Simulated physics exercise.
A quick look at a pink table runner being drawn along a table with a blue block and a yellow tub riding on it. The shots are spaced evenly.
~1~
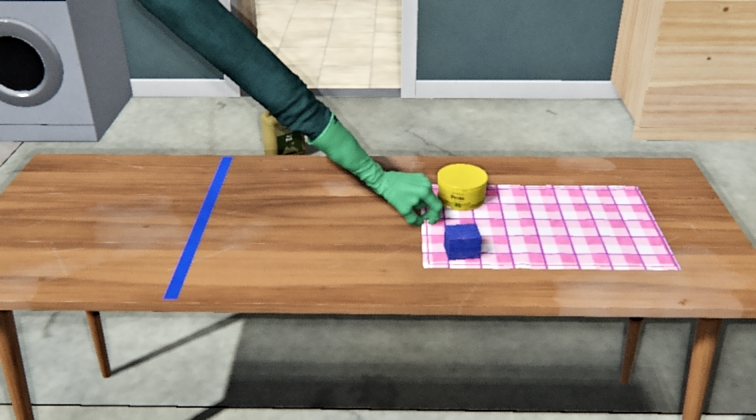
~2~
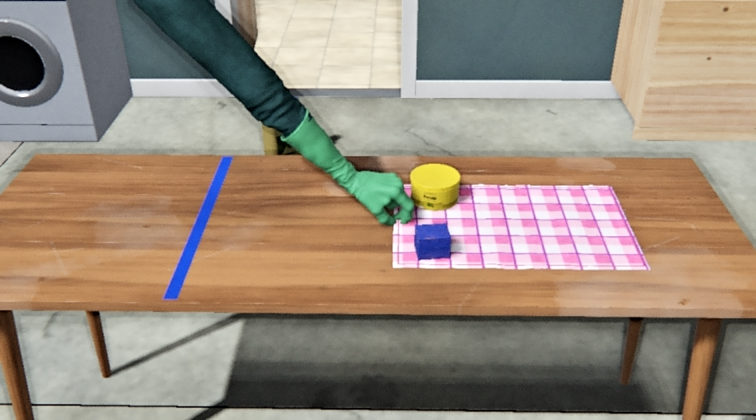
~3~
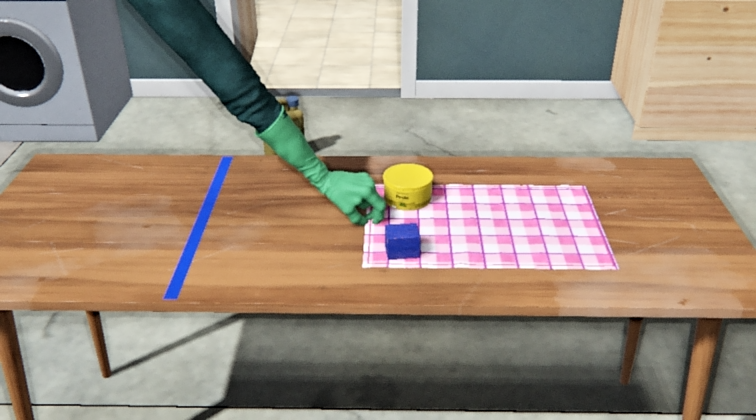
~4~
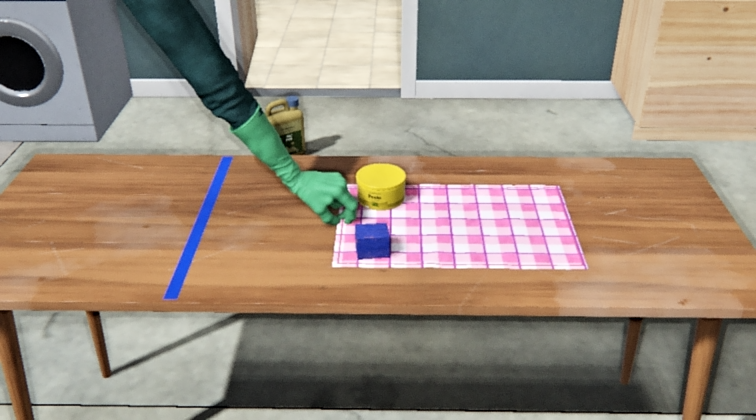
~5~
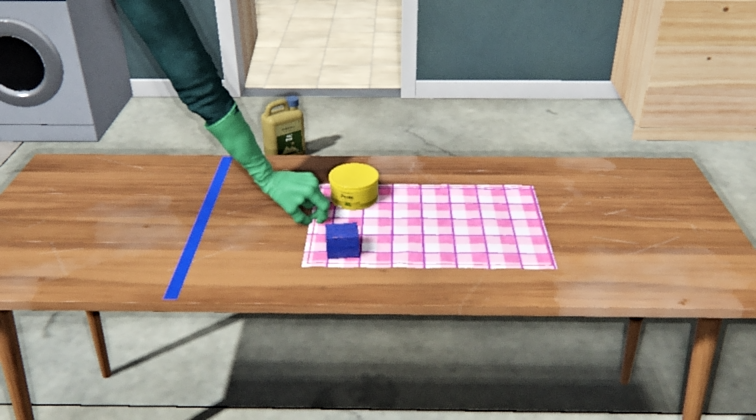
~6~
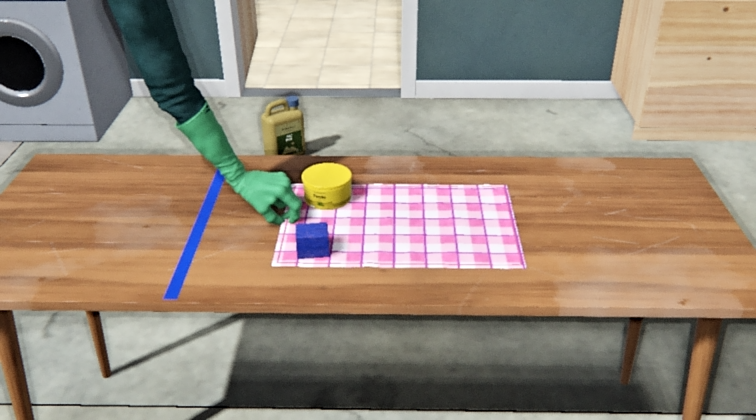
To begin with, a green-gloved hand grips the left end of a pink checked table runner on a wooden table, with a yellow tub and blue block resting on it. The hand then steadily pulls the runner left, carrying both objects along and ending much nearer the blue tape.
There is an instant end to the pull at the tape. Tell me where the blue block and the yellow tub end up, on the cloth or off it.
The blue block ends up off the cloth; the yellow tub ends up off the cloth.
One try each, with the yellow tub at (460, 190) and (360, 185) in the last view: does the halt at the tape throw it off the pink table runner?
It doesn't budge off at the first place and slips off the end at the second.
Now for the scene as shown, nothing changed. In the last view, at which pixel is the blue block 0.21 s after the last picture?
It is roughly at (191, 240).
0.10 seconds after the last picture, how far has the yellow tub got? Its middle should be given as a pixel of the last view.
At that moment it is at (274, 186).
Then, 0.10 s on from there, hem short of the tape; blue block on the cloth near (253, 240); yellow tub on the cloth near (274, 186).
Then, 0.21 s on from there, hem at the tape; blue block ahead of the hem near (192, 239); yellow tub on the cloth near (219, 186).
In the end, hem at the tape; blue block ahead of the hem near (104, 240); yellow tub ahead of the hem near (141, 187). The blue block shoots off the front and the yellow tub slides clear of the cloth.
